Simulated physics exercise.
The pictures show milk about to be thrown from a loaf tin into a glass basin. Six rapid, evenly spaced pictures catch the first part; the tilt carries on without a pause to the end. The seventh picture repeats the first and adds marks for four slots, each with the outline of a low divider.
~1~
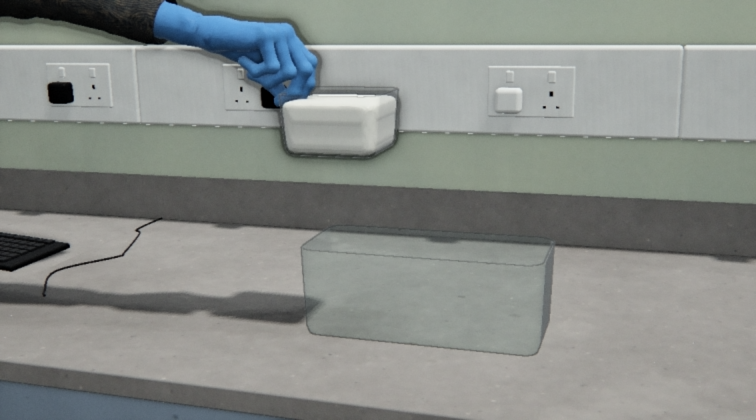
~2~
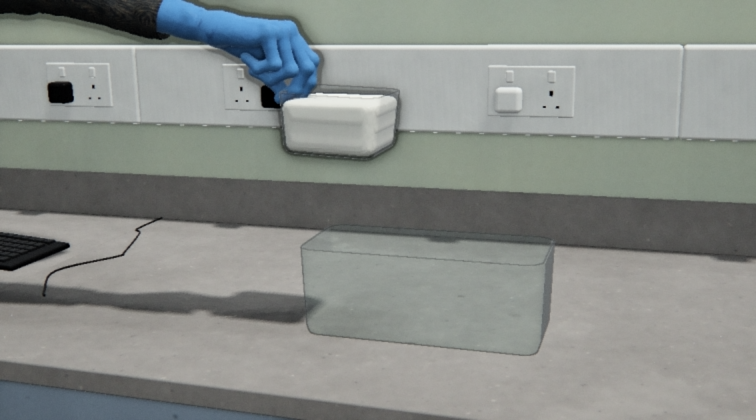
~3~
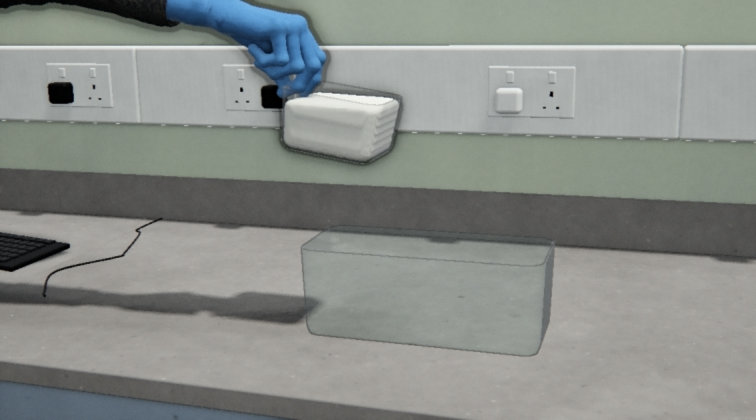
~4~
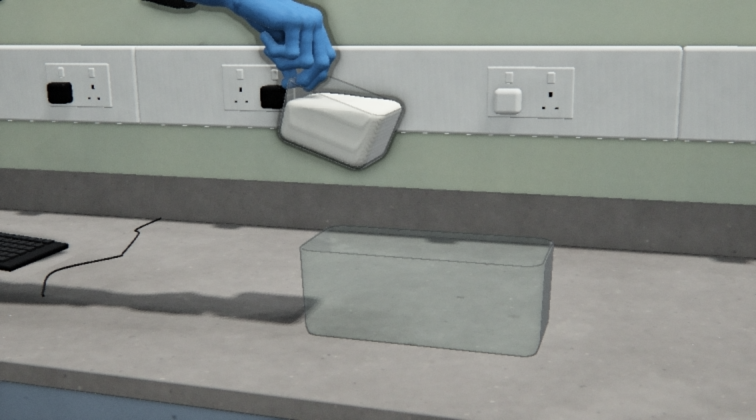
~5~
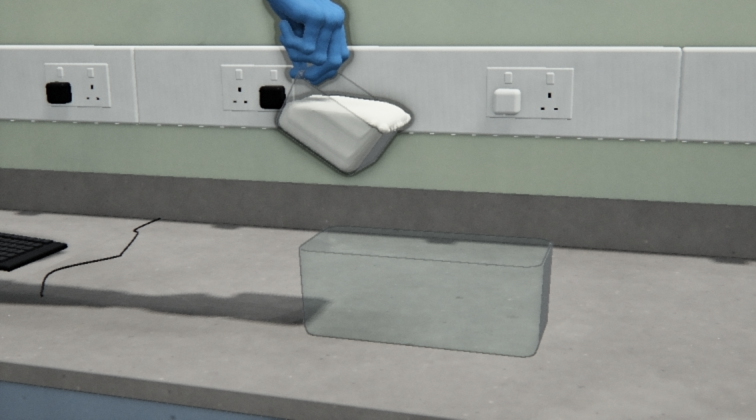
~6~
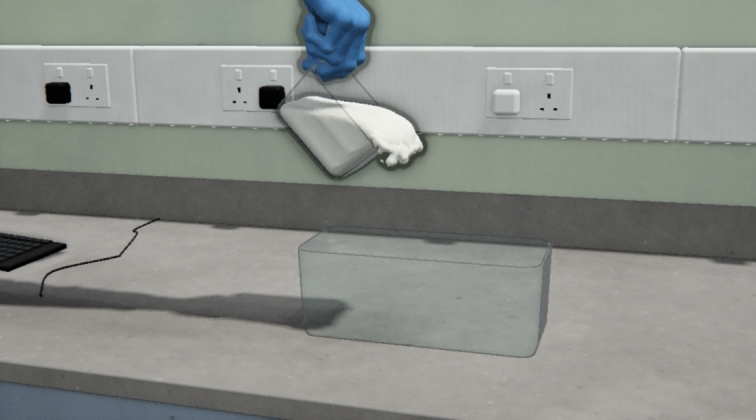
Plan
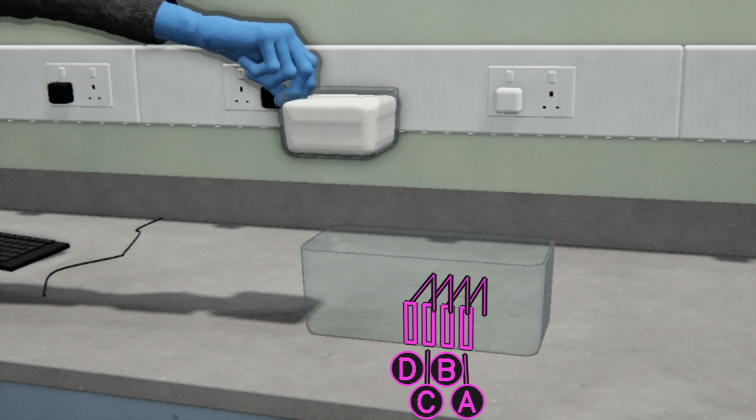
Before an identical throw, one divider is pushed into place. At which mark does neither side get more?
I would pick slot C.
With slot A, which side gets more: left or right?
The left one.
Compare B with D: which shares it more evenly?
Slot D.
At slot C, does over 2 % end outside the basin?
Yes.
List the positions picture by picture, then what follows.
Upright, lip at (387, 91); basin from (308, 332) to (541, 355); nothing has left yet.
Tipped about 2°, lip at (388, 93); nothing has left yet.
Tipped about 9°, lip at (391, 100); nothing has left yet.
Tipped about 19°, lip at (393, 110); nothing has left yet.
Tipped about 33°, lip at (393, 124); milk is over the lip, down to (393, 124).
Tipped about 48°, lip at (390, 139); milk is over the lip, down to (405, 161).
On the marked copy, A at (464, 354); B at (446, 352); C at (427, 351); D at (409, 349).
With A, about 82 % ends left of the wall and 7 % right of it; 11 % is lost outside.
With B, about 73 % ends left of the wall and 17 % right of it; 10 % is lost outside.
With C, about 47 % ends left of the wall and 42 % right of it; 11 % is lost outside.
With D, about 30 % ends left of the wall and 60 % right of it; 10 % is lost outside.
